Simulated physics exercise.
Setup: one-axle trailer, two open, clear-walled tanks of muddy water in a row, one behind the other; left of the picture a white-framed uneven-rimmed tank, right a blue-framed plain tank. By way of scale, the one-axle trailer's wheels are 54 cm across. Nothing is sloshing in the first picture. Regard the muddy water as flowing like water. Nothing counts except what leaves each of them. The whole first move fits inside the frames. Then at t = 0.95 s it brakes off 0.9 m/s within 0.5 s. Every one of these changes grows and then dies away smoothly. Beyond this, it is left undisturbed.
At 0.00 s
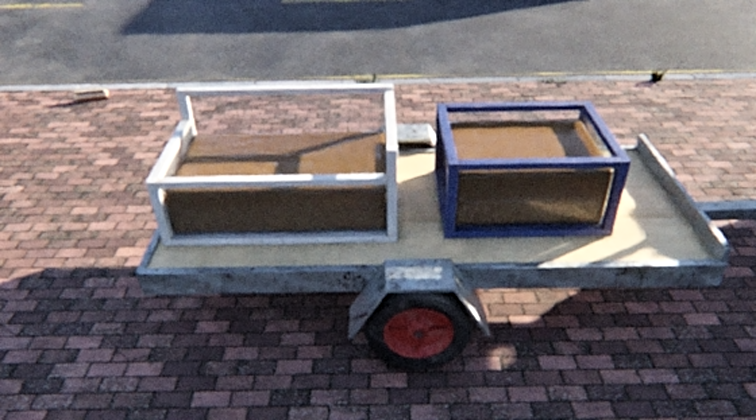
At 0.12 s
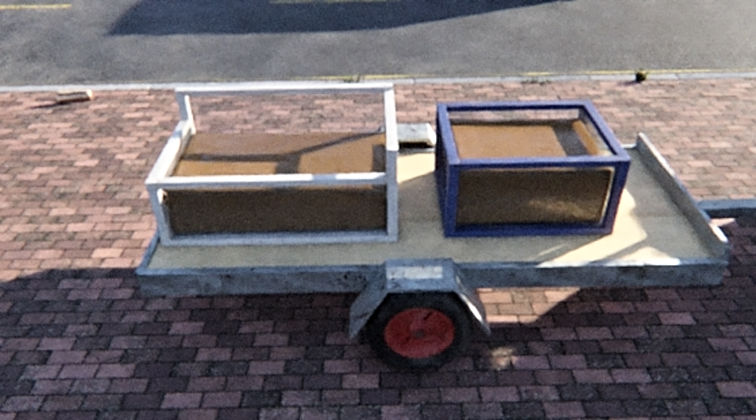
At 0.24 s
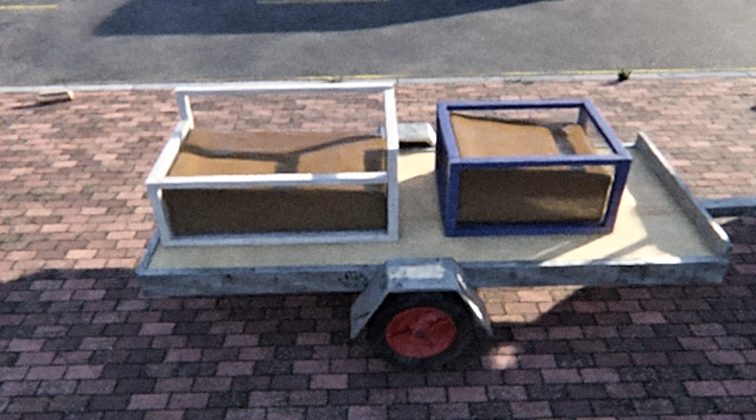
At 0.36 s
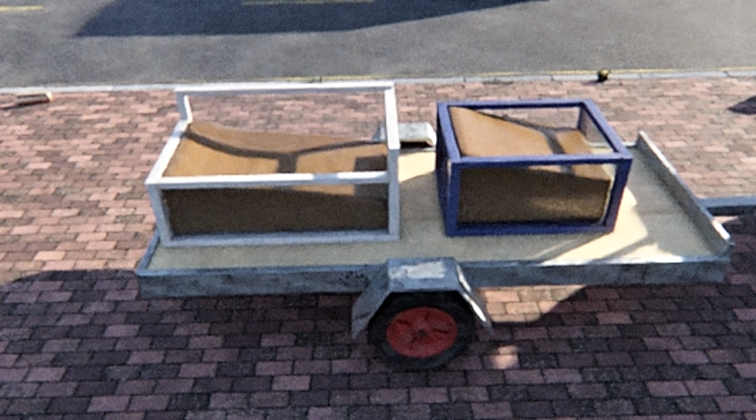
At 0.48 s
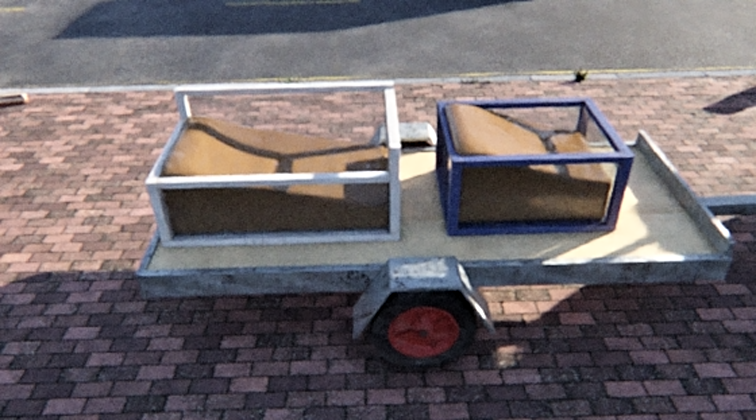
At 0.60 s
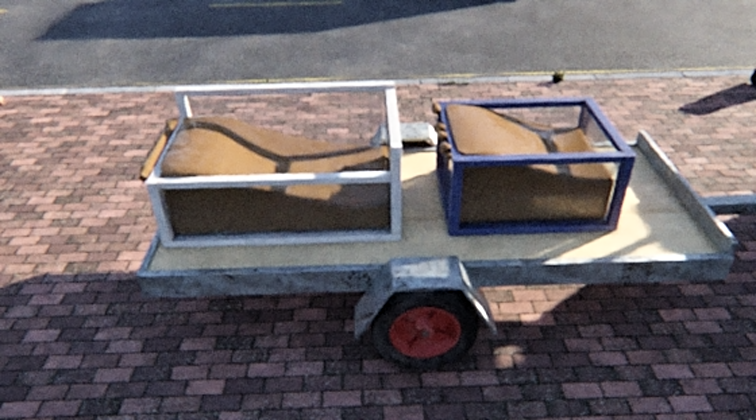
A trailer moves right as muddy water in its two tanks surges left and slops over.
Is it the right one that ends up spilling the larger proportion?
The left side gives up more, in proportion.
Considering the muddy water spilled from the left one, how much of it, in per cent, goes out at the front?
Share: Near 10%.
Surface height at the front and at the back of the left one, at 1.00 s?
Front reads 26 centimetres, back reads 26 centimetres.
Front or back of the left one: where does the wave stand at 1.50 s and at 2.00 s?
It leans to the forward end, then to the rear end.
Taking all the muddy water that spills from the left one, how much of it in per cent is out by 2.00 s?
Close to 30 in a hundred.
By 1.00 s the left one has lost 1 per cent, over the back (front 26 cm, back 25 cm); the right one has lost 1 per cent, over the back (front 45 cm, back 27 cm).
By 1.50 s the left one has lost 1 per cent, mostly over the back, some over the near side (front 58 cm, back 8 cm); the right one has lost 2 per cent, mostly over the front, some over the back (front 37 cm, back 27 cm).
By 2.00 s the left one has lost 4 per cent, over the near side and the front, a little elsewhere (front 23 cm, back 38 cm); the right one has lost 3 per cent, over the front, a little elsewhere (front 24 cm, back 40 cm).
By 4.43 s the left one has lost 13 per cent, mostly over the back, some over the near side; the right one has lost 4 per cent, mostly over the front, some over the back.
